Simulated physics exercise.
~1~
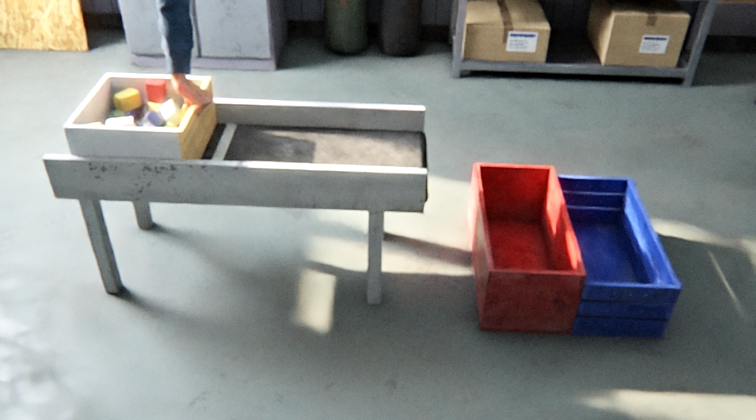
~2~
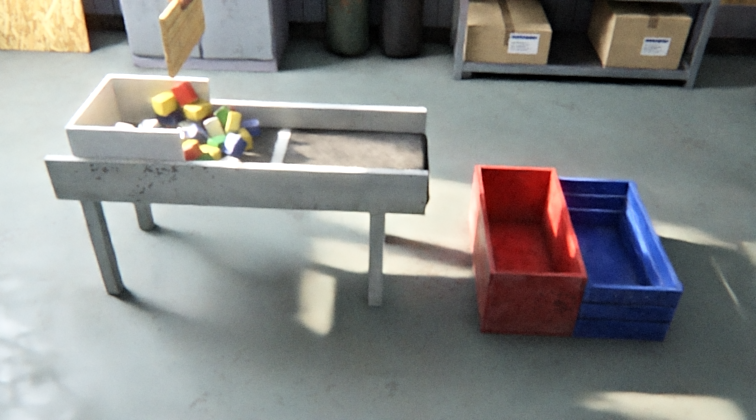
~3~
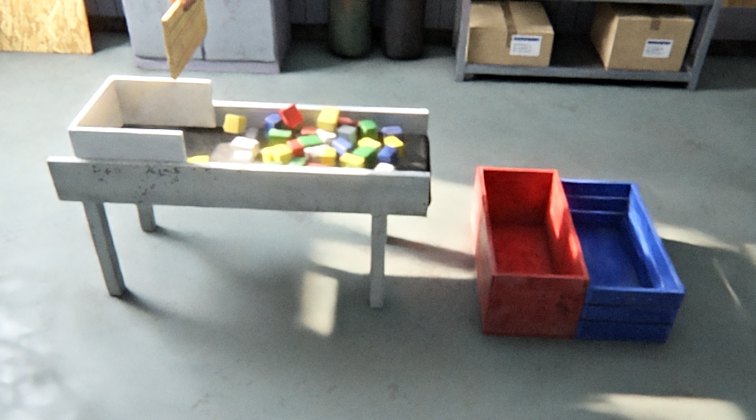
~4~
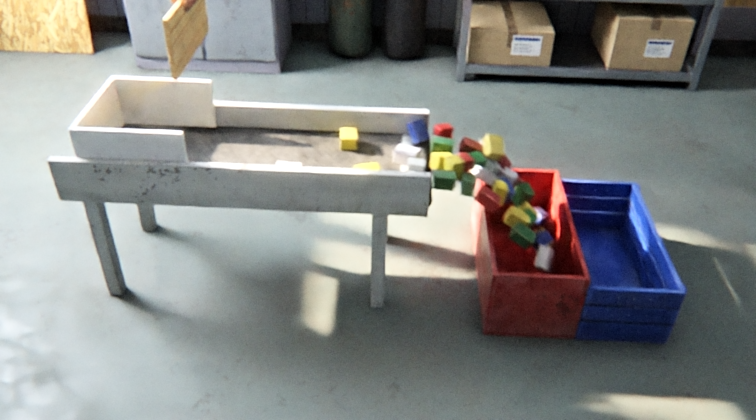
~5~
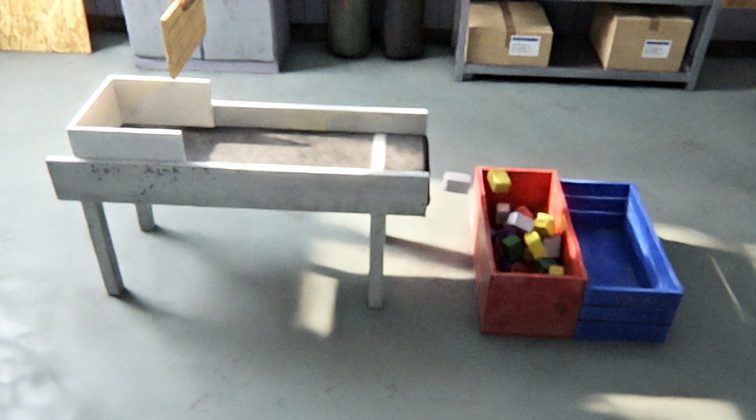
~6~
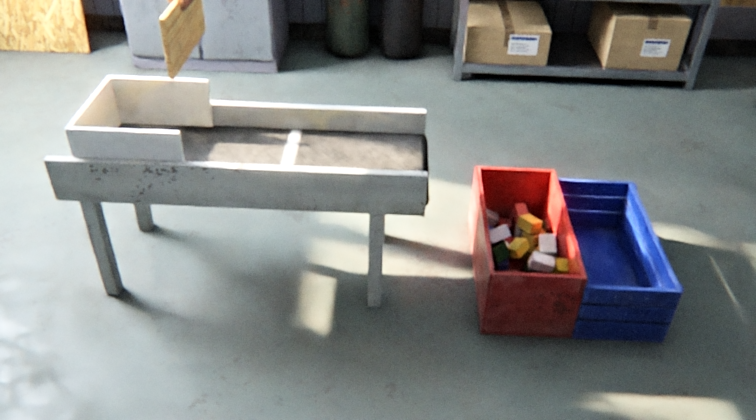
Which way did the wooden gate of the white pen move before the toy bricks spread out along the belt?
The wooden gate moved up, clear of the white pen.
